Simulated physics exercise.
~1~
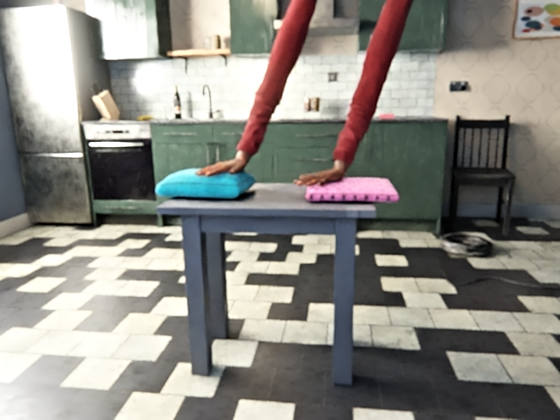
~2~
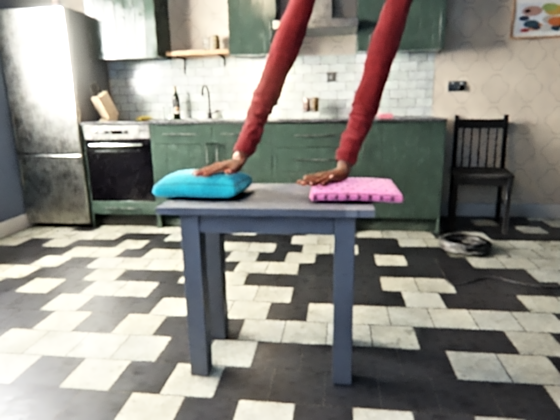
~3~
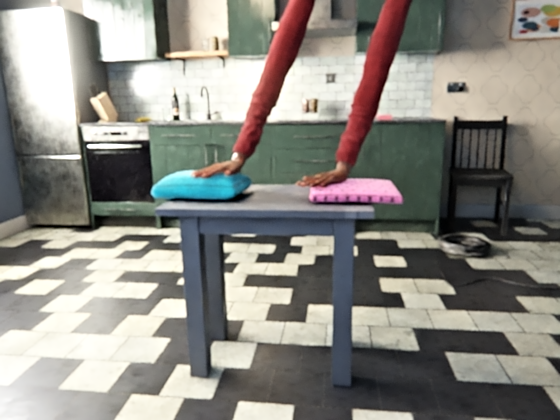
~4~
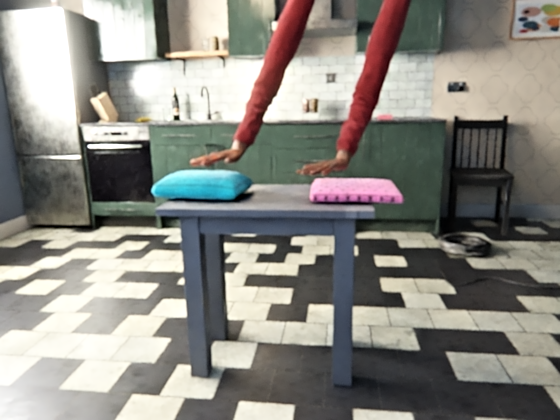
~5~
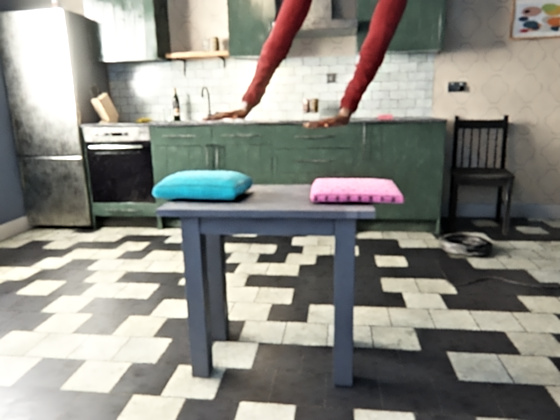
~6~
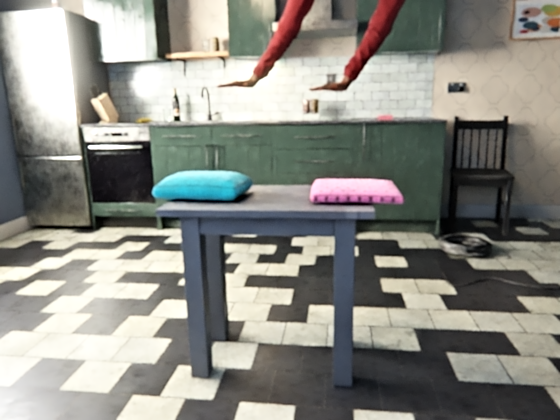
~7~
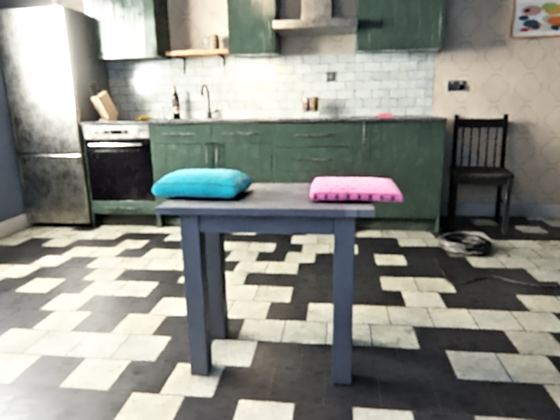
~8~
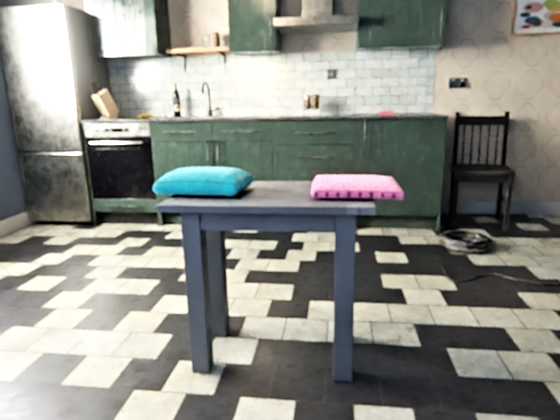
Two red-sleeved arms reach down from above in a kitchen, seen from the front by a slightly swaying camera, their hands resting at a turquoise soft bag and a pink seat pad. The bag sits on the left of a low grey table and the pad on the right, with green cabinets, a steel fridge and a dark chair behind, above a black-and-white floor. The hands let go, lift away and rise out of view. Left alone, both soft things stay in place on the tabletop, still apart at its opposite ends.
